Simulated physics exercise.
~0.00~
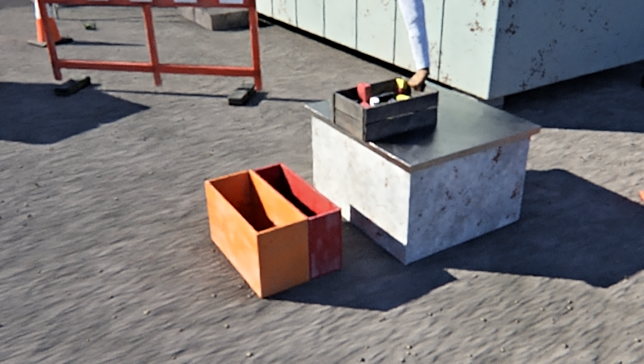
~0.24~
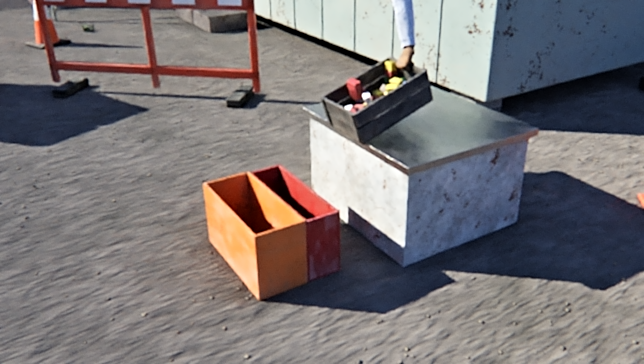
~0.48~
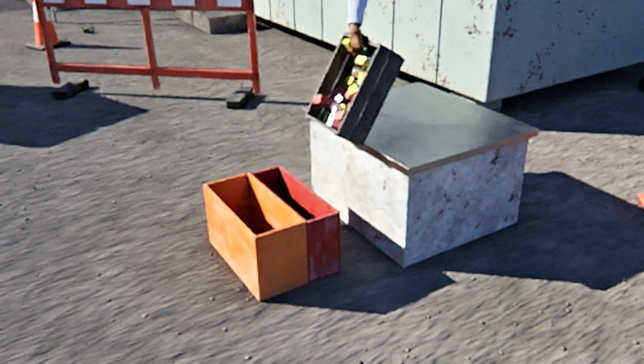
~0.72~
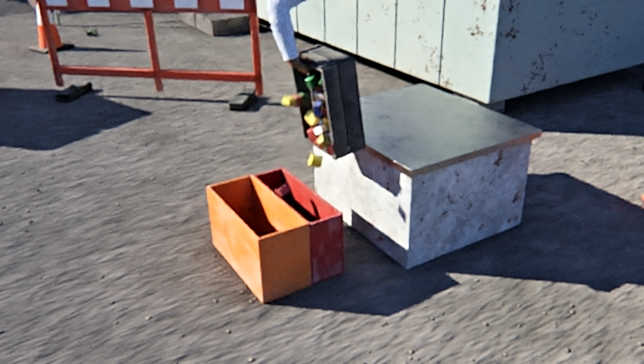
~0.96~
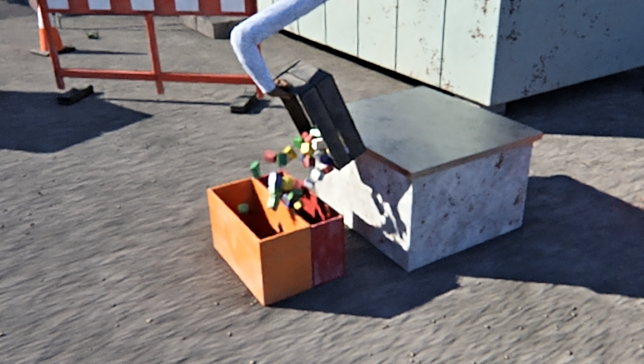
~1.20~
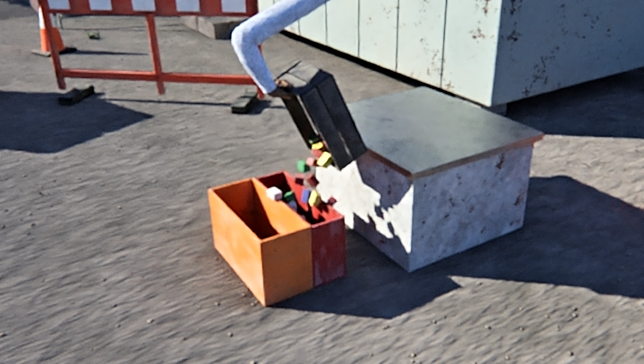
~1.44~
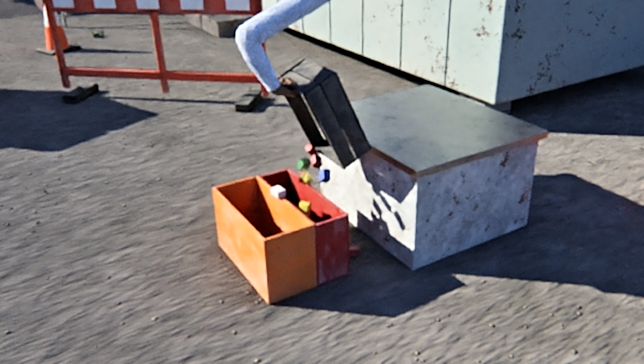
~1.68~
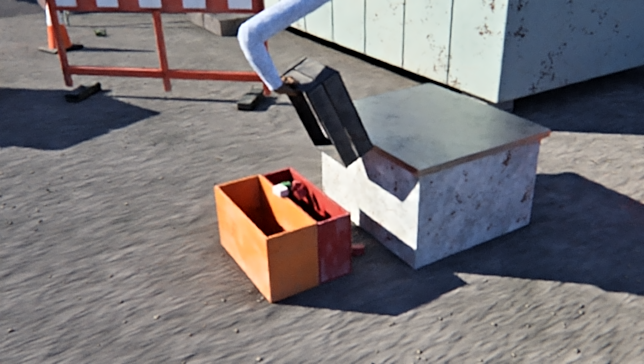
An orange tub and a red tub sit side by side on dark, gritty ground, seen from above by a slightly swaying camera. To their right stands a pale, stained bench with a dark top, holding a black box of colourful toy bricks, with an orange and white barrier behind. A light-sleeved arm lifts the box, swings it left off the bench and tips it steeply. The bricks tumble out in a loose stream, falling into both tubs, mostly the red one. At the end the box hangs tilted, and one red brick lies on the ground beside the red tub.
